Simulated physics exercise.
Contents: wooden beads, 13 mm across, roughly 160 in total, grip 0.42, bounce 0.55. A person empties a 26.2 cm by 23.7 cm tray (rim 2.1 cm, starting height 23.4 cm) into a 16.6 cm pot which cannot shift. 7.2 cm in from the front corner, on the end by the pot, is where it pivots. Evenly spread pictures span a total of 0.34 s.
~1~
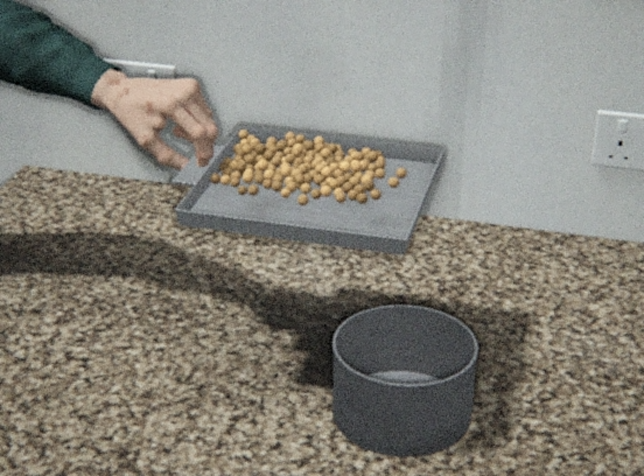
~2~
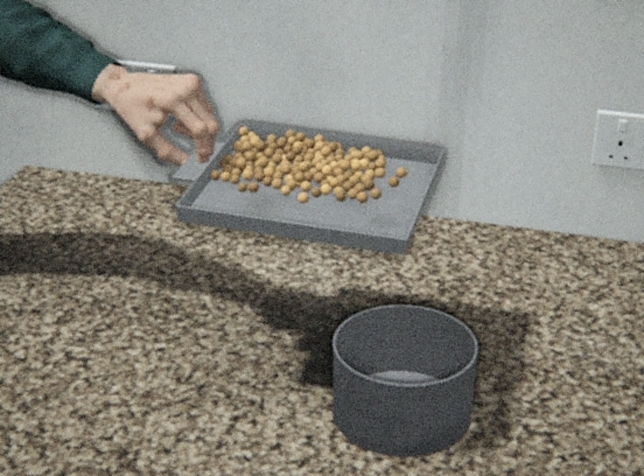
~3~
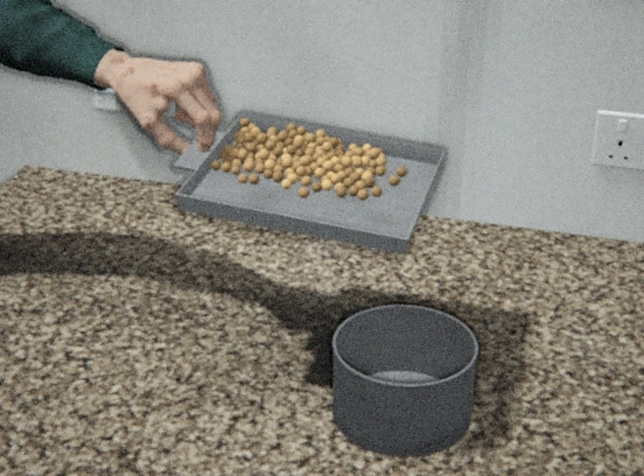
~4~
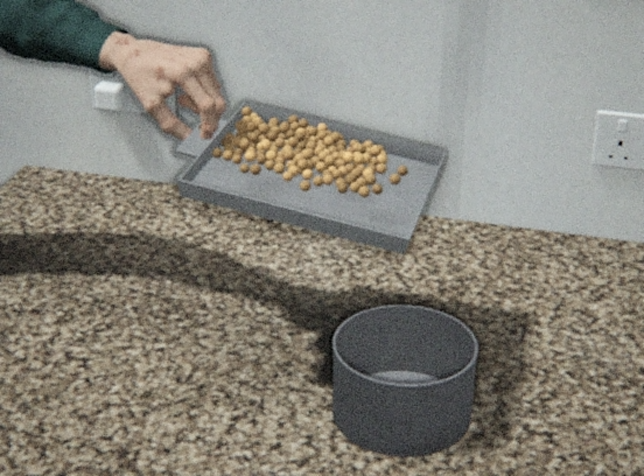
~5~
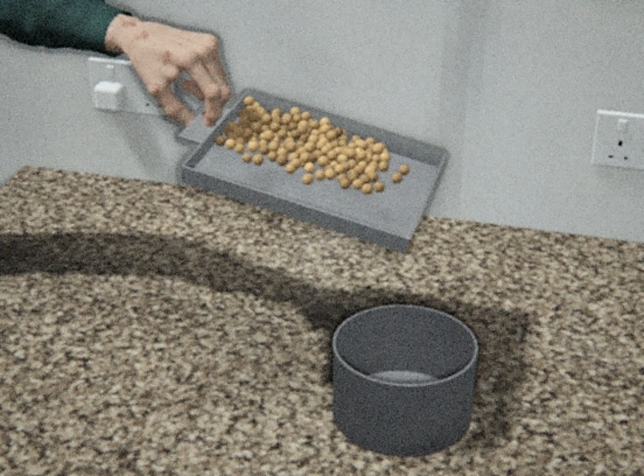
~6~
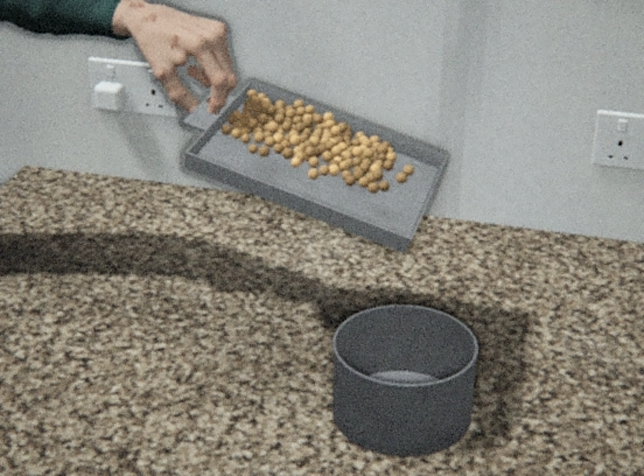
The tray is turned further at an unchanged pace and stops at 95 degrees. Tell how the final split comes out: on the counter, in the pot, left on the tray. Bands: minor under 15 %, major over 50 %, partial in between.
My prediction: Counter: That should get more than half, pot: That should get only a little, left on the tray: That should get only a little.
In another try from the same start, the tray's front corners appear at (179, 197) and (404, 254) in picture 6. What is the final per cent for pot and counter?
In the pot: 75 per cent; on the counter: 25 per cent.
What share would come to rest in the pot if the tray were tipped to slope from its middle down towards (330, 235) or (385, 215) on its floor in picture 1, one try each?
About 60 per cent on the first try and 60 per cent on the second.
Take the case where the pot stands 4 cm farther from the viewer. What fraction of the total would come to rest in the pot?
Result after the change: About 15 in a hundred.
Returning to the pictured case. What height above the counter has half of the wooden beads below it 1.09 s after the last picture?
Roughly 28 centimetres.
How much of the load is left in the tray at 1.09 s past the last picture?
Load share: Around 90%.
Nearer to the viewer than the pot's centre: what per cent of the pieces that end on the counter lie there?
Roughly 0 percent of the spill.
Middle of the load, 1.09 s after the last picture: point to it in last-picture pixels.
Approximately (423, 154) in the last view.
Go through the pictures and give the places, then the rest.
Tray tilt 0 degrees, front corners at (179, 209) and (404, 238); middle of the pieces at (307, 168); pot at (405, 343), in the first picture.
Tray tilt 1 degrees, front corners at (179, 205) and (404, 238); middle of the pieces at (307, 166), in the second picture.
Tray tilt 4 degrees, front corners at (180, 193) and (406, 238), lowest corner right back; middle of the pieces at (308, 161), in the third picture.
Tray tilt 8 degrees, front corners at (182, 179) and (407, 237), lowest corner right back; middle of the pieces at (309, 154), in the fourth picture.
Tray tilt 12 degrees, front corners at (185, 166) and (408, 237), lowest corner right back; middle of the pieces at (311, 147), in the fifth picture.
Tray tilt 16 degrees, front corners at (189, 152) and (410, 237), lowest corner right back; middle of the pieces at (315, 141); pot at (405, 343), in the sixth picture.
Then, 0.65 s after the last picture, tilt 53 degrees; the tray holds 95 %, the pot 0 %.
Then, 1.09 s after the last picture, tilt 78 degrees; the tray holds 90 %, the pot 0 %.
Then, 1.61 s after the last picture, tilt 95 degrees; the tray holds 15 %, the pot 0 %.
In the end, counter 95 %, pot 5 %, tray 0 %.
